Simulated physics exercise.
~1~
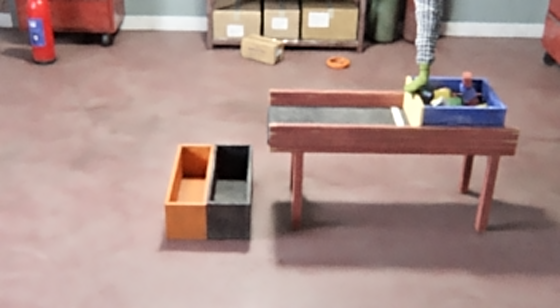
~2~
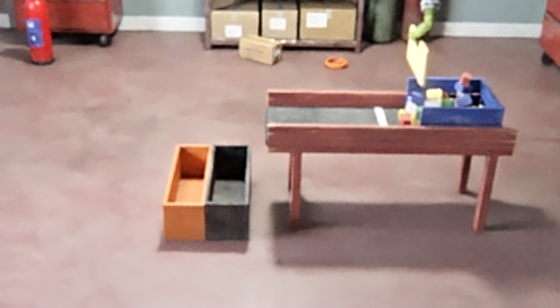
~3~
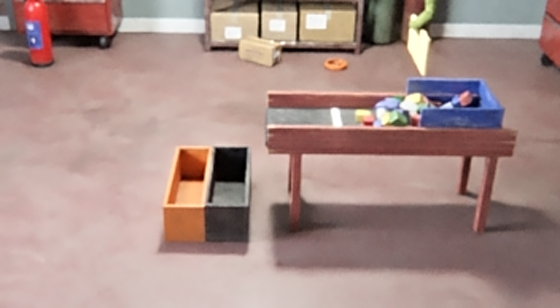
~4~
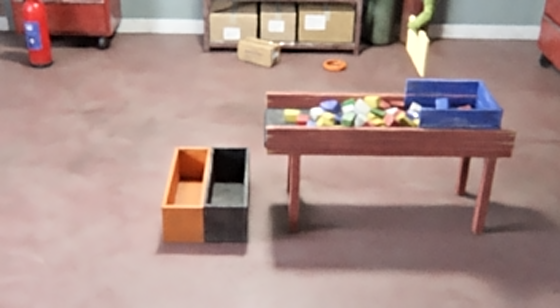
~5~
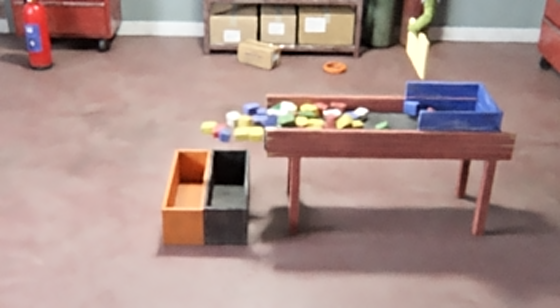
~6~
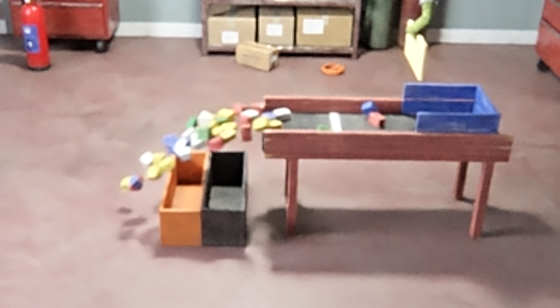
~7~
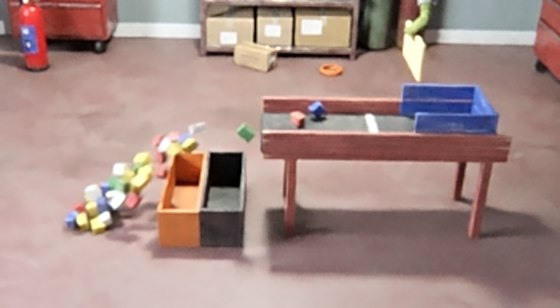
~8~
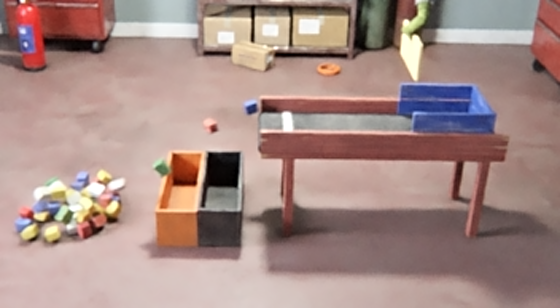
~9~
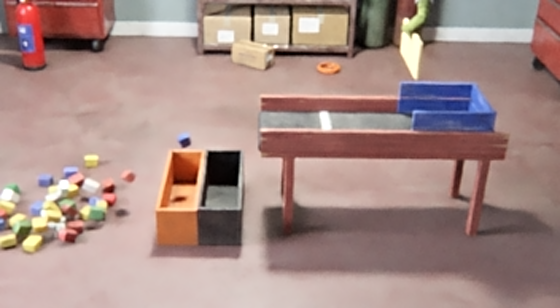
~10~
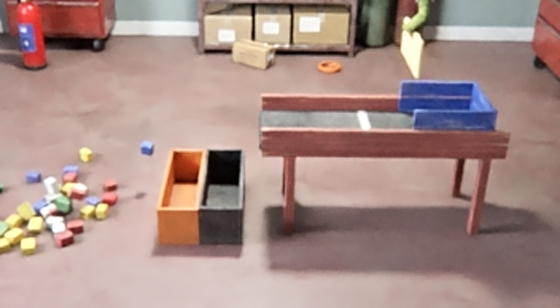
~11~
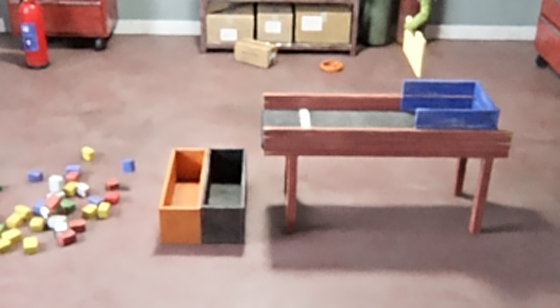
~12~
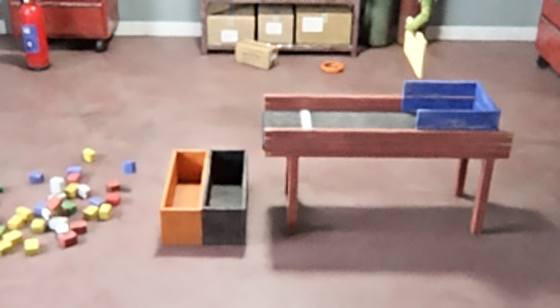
On a workshop floor, colourful blocks ride a belt left, overshoot both tubs, and scatter beyond.
